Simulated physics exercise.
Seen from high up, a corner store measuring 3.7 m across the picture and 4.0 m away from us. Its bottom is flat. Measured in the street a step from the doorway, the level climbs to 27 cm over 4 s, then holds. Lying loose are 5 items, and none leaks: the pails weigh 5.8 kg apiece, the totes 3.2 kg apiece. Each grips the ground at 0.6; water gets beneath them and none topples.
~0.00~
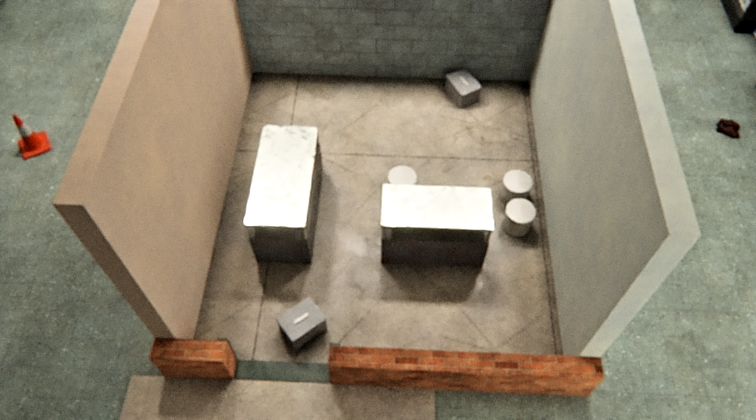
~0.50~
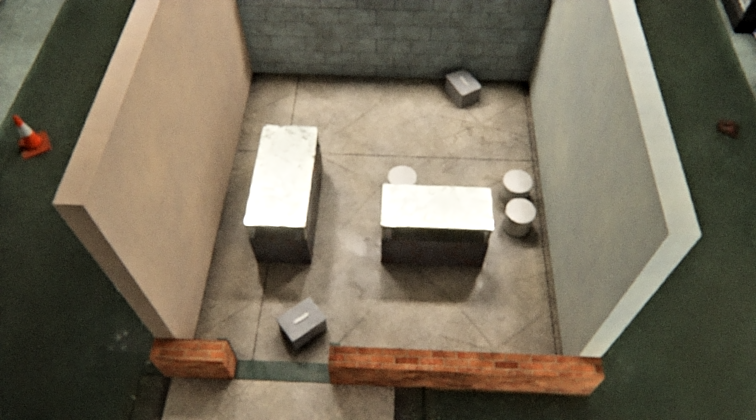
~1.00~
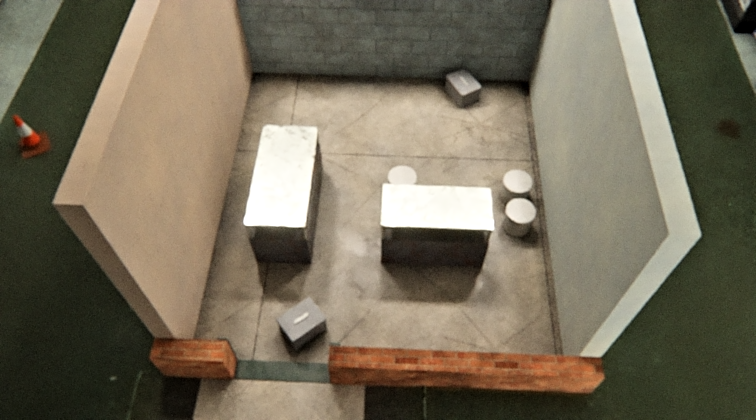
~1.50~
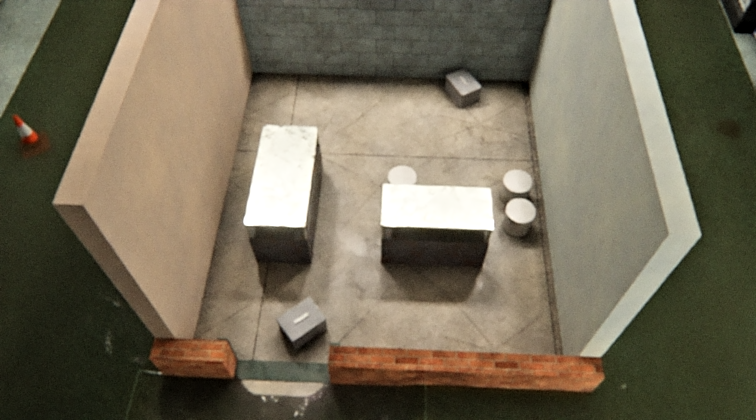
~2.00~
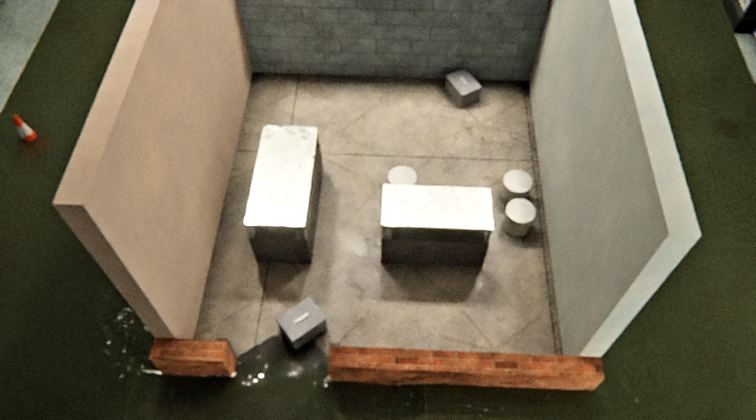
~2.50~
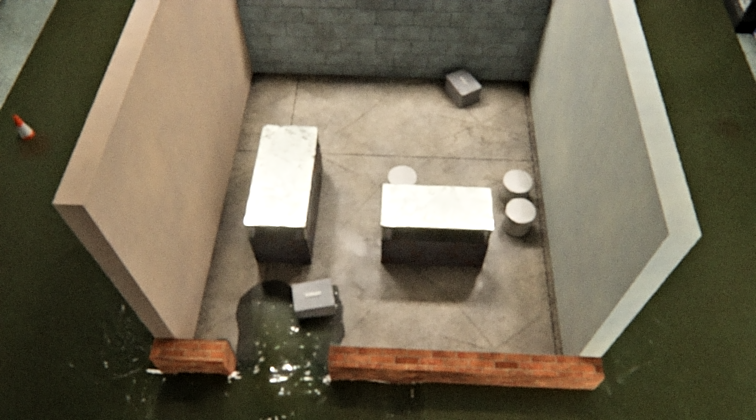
Dark water rises around a small walled room, enters the doorway and shifts a grey box.
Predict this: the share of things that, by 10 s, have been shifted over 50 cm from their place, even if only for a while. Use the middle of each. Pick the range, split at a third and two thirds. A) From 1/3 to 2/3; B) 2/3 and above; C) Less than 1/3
Answer: A.
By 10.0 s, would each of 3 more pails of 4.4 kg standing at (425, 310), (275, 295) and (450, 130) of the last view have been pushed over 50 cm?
Order as asked - falls below the limit, exceeds the limit, falls below the limit.
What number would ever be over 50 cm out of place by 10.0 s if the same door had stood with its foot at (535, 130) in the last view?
Then the count would be 3.
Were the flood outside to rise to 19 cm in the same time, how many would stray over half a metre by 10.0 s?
Count: 2.
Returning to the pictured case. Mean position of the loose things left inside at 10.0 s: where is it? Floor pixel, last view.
(487, 186).
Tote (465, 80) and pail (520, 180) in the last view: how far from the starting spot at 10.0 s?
They sit 120 cm and 10 cm away, in the order given.
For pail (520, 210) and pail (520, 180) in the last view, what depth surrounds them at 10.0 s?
Depth approx. 7 cm / 8 cm.
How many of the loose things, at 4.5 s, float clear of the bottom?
That would be 0 of them.
After 3.5 s 1 of 5 are over 50 cm from their spots; 0 afloat.
After 4.5 s 1 of 5 are over 50 cm from their spots; 0 afloat.
After 7.0 s 1 of 5 are over 50 cm from their spots; 1 afloat.
After 10.0 s 2 of 5 are over 50 cm from their spots, and 2 have been at some point; 4 afloat.
